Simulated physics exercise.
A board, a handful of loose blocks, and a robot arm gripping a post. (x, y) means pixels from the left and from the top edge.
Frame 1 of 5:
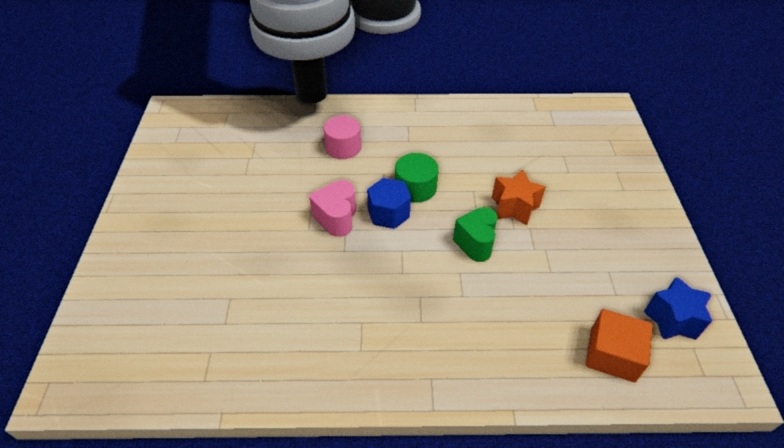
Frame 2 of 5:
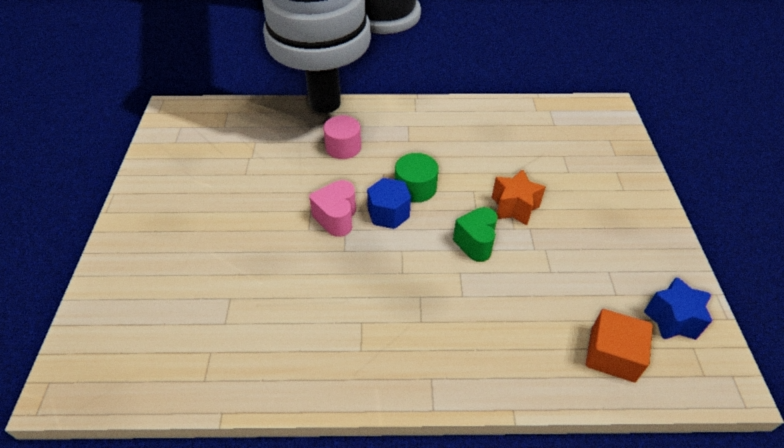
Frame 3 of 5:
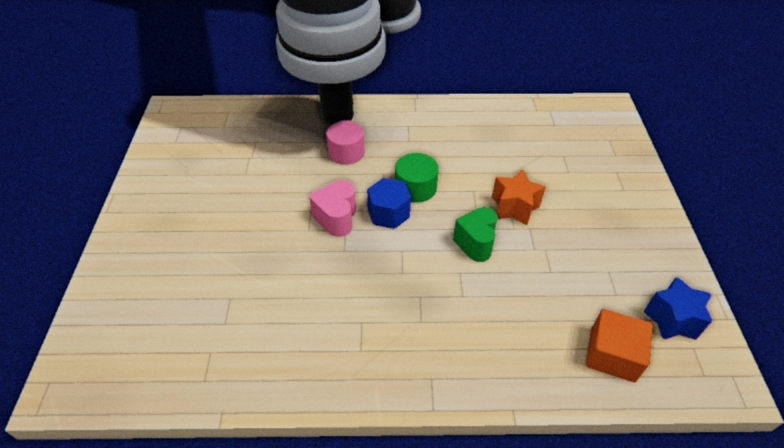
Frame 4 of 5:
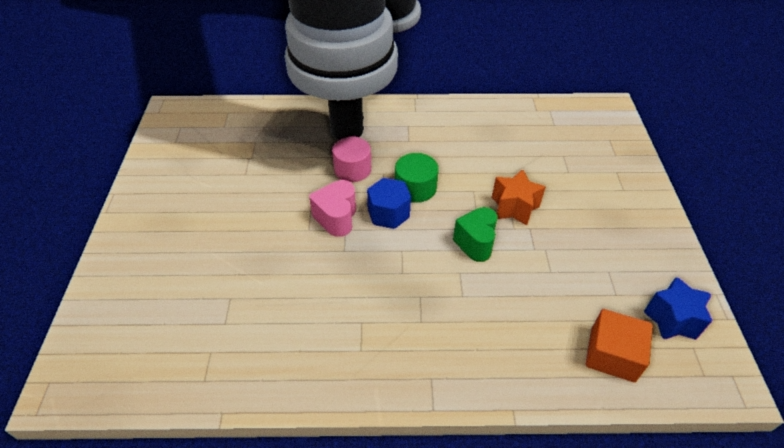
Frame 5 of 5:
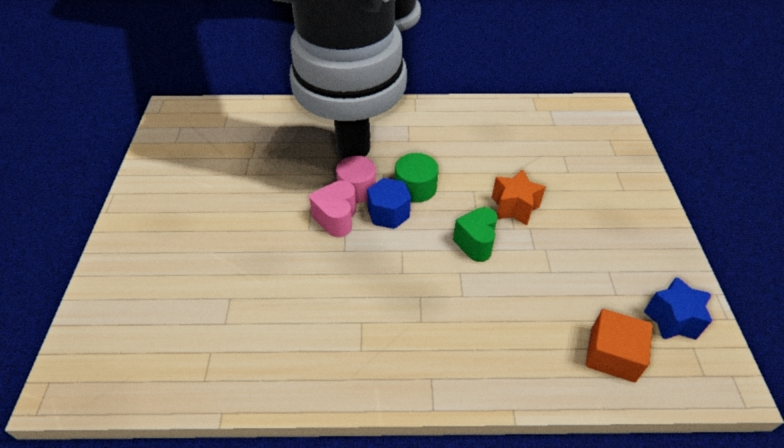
Robot arm lowering its dark post onto a wooden board's far side and pushing a pink cylinder nearer a cluster of blocks.
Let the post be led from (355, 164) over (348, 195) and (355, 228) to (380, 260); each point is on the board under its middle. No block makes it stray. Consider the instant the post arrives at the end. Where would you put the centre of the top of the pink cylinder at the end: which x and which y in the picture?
My prediction: (411, 263).
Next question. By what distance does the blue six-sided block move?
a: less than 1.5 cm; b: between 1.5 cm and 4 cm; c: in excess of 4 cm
I choose b.
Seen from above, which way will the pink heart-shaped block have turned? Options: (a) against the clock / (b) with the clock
Letter b.
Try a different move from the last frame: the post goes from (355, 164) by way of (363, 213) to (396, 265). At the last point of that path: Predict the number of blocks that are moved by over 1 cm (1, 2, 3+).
I expect three or more blocks to be moved by more than 1 cm.
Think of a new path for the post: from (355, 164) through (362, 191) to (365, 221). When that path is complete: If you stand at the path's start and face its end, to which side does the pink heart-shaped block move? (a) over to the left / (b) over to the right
b (over to the right)
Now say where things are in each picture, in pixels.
In the first frame, post tip (312, 95); block tops, pink heart-shaped block (335, 197); pink cylinder (342, 126); blue six-sided block (389, 192); green cylinder (417, 166).
In the second frame, post (326, 105); blocks unchanged.
In the third frame, post (338, 117); pink cylinder (345, 132).
In the fourth frame, post (347, 132); pink cylinder (351, 148).
In the fifth frame, post (354, 150); pink heart-shaped block (334, 198); pink cylinder (356, 168); blue six-sided block (389, 192); green cylinder (417, 166).
The first path, step by step. One third of the way, post (346, 181); pink heart-shaped block (328, 220), turned 70° clockwise; pink cylinder (361, 200); blue six-sided block (402, 202), turned 40° anticlockwise.
Two thirds of the way, post (354, 214); pink heart-shaped block (324, 229), turned 90° clockwise; pink cylinder (379, 232); blue six-sided block (409, 205), turned 65° anticlockwise.
At the end, post (380, 246); pink heart-shaped block (324, 230), turned 95° clockwise; pink cylinder (411, 263); blue six-sided block (409, 205), turned 65° anticlockwise; green cylinder in place.
